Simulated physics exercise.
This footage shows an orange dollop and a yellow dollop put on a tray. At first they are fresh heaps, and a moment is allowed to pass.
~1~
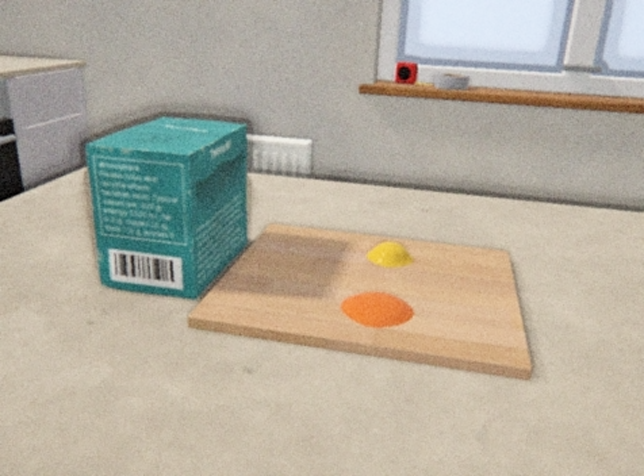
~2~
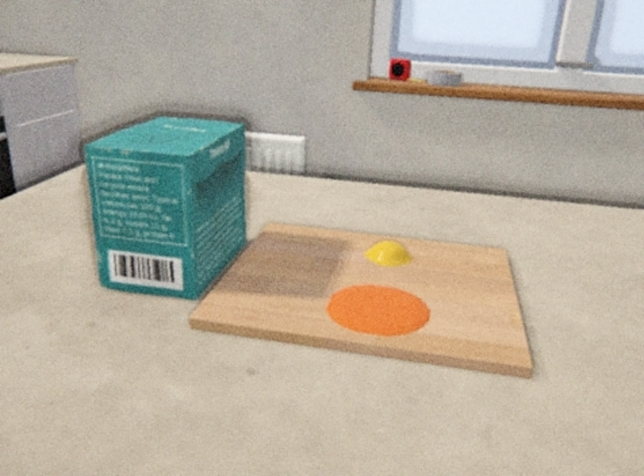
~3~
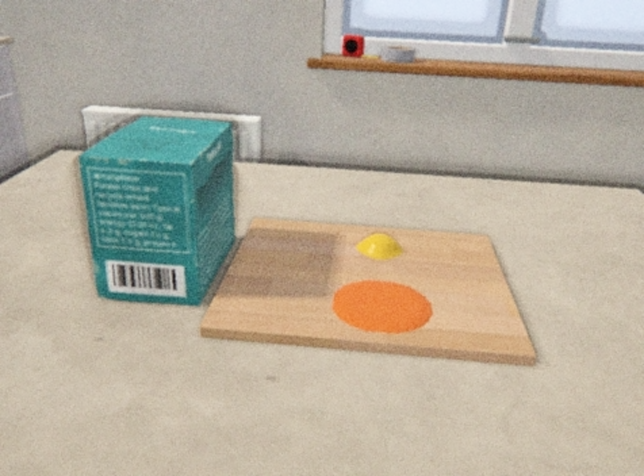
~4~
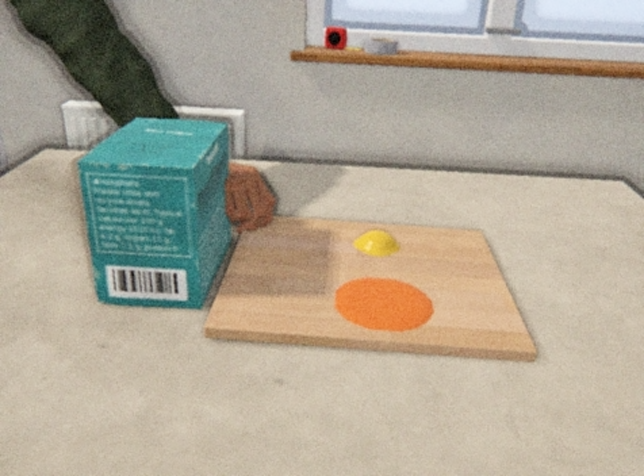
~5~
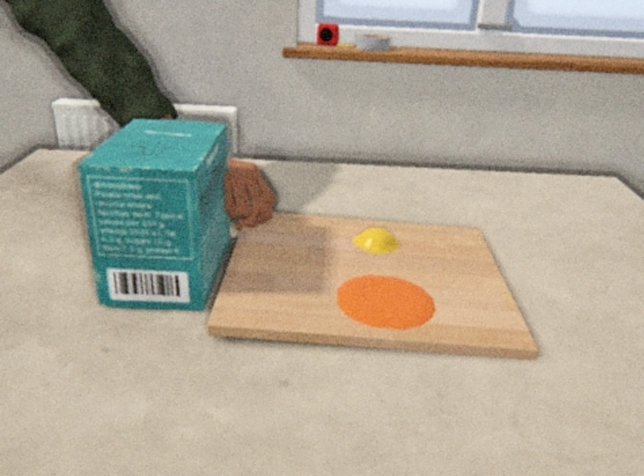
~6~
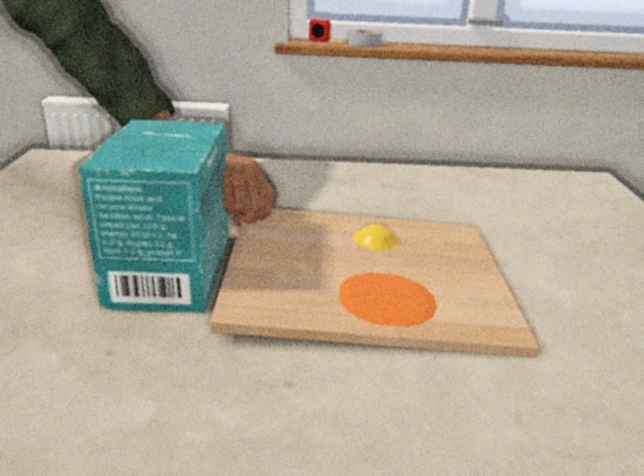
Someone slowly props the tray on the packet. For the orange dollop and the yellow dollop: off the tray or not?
The orange dollop? It slips off. The yellow dollop stays put.
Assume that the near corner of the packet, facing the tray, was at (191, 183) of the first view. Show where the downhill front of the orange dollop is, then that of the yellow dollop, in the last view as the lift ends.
Tips, last view: First approx. (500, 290), second approx. (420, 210).
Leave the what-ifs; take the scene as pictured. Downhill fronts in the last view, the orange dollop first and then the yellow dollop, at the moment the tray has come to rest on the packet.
Taking them in order, that's (516, 302) and (423, 199).
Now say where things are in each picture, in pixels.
In the first frame, the tray lies flat; orange dollop (378, 306) a low mound; yellow dollop (391, 250) a mound; packet (141, 225).
In the second frame, they settle; orange dollop (378, 307) spread thin; yellow dollop (390, 249) a mound.
In the third frame, at rest; orange dollop (382, 304) spread thin; yellow dollop (381, 242) a mound.
In the fourth frame, a hand takes the end; orange dollop (383, 301) spread thin; yellow dollop (378, 238) a mound.
In the fifth frame, the end is rising; orange dollop (385, 299) spread thin; yellow dollop (378, 236) a mound.
In the sixth frame, the tray slopes by about 3°; orange dollop (387, 297) spread thin; yellow dollop (377, 233) a mound; packet (145, 246).
A moment on, slope about 33°; the orange dollop has crept down a long way; the yellow dollop has not moved.
Further on, the orange dollop is dripping off the low end; the yellow dollop has not moved.
When it is over, slope about 33°; the orange dollop is dripping off the low end; the yellow dollop has not moved.
